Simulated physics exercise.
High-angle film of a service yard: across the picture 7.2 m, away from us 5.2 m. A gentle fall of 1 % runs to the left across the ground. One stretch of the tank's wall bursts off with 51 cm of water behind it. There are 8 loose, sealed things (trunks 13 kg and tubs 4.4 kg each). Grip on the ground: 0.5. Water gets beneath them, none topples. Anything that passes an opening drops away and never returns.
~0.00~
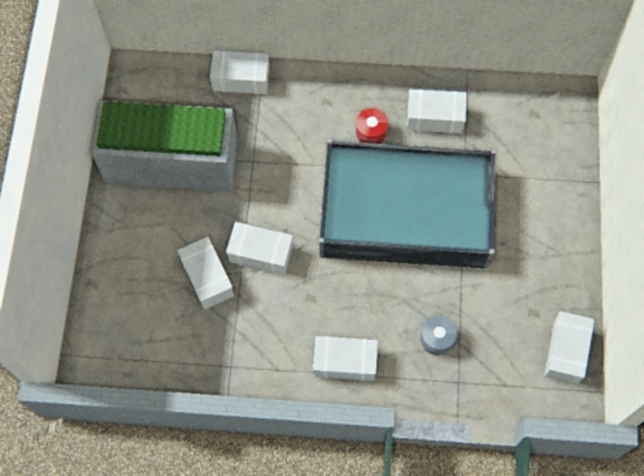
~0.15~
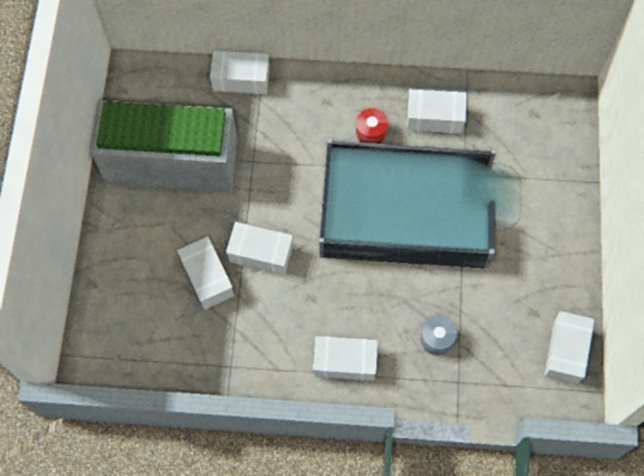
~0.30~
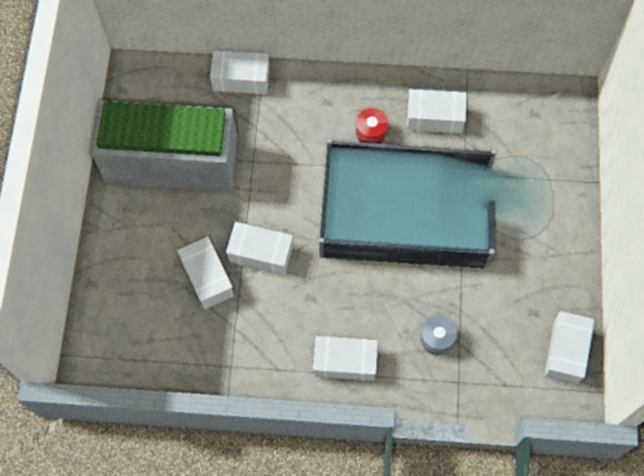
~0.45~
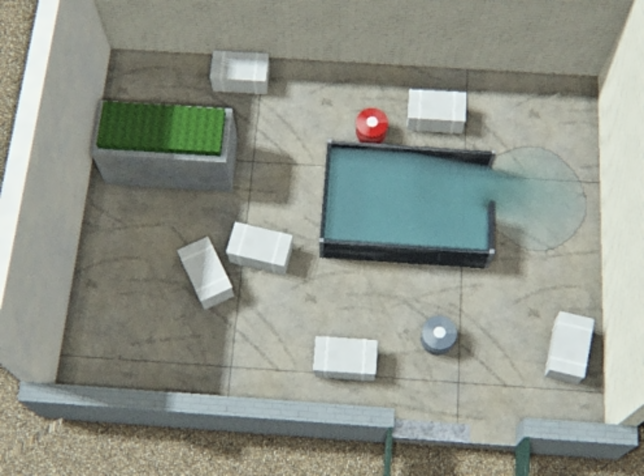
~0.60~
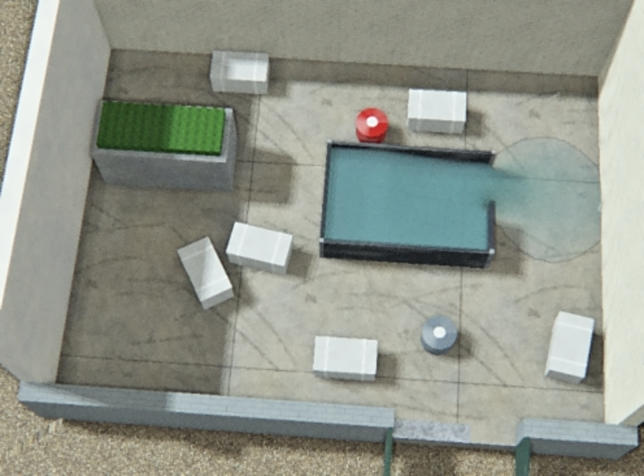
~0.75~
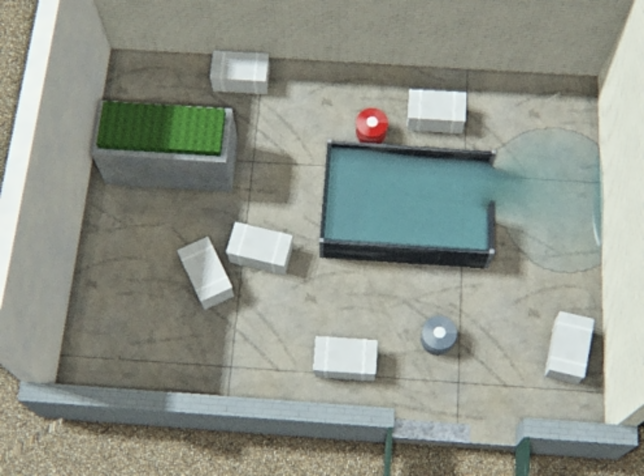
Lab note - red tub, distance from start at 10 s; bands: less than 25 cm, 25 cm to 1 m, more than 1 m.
It will be left a long way off.
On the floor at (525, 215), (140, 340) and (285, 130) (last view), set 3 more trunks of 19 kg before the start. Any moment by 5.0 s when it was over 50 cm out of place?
So that's beyond the threshold, within the threshold and within the threshold, in that sequence.
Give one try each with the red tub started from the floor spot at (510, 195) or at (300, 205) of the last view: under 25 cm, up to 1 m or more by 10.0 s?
Try one, it is swept a long way; try two, it covers a moderate distance.
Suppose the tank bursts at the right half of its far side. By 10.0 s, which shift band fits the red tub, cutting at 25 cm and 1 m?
Then the red tub stays put.
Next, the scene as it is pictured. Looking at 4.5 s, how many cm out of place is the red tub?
It has shifted about 40 cm.
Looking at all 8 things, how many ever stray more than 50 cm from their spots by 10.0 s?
That adds up to 5.
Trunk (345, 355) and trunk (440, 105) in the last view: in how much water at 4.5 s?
Around 1 cm and 10 cm.
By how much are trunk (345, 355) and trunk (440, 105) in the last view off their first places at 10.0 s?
First 5 cm, then 300 cm.
After 2.0 s the red tub is near (372, 122), 0.0 m from its start, aground; 0 of 8 are out; 0 afloat.
After 4.5 s the red tub is near (352, 135), 0.4 m from its start, afloat; 0 of 8 are out; 2 afloat.
After 7.0 s the red tub is near (250, 149), 1.8 m from its start, afloat; 0 of 8 are out; 2 afloat.
After 10.0 s the red tub is near (246, 215), 2.2 m from its start, afloat; 0 of 8 are out; 4 afloat.
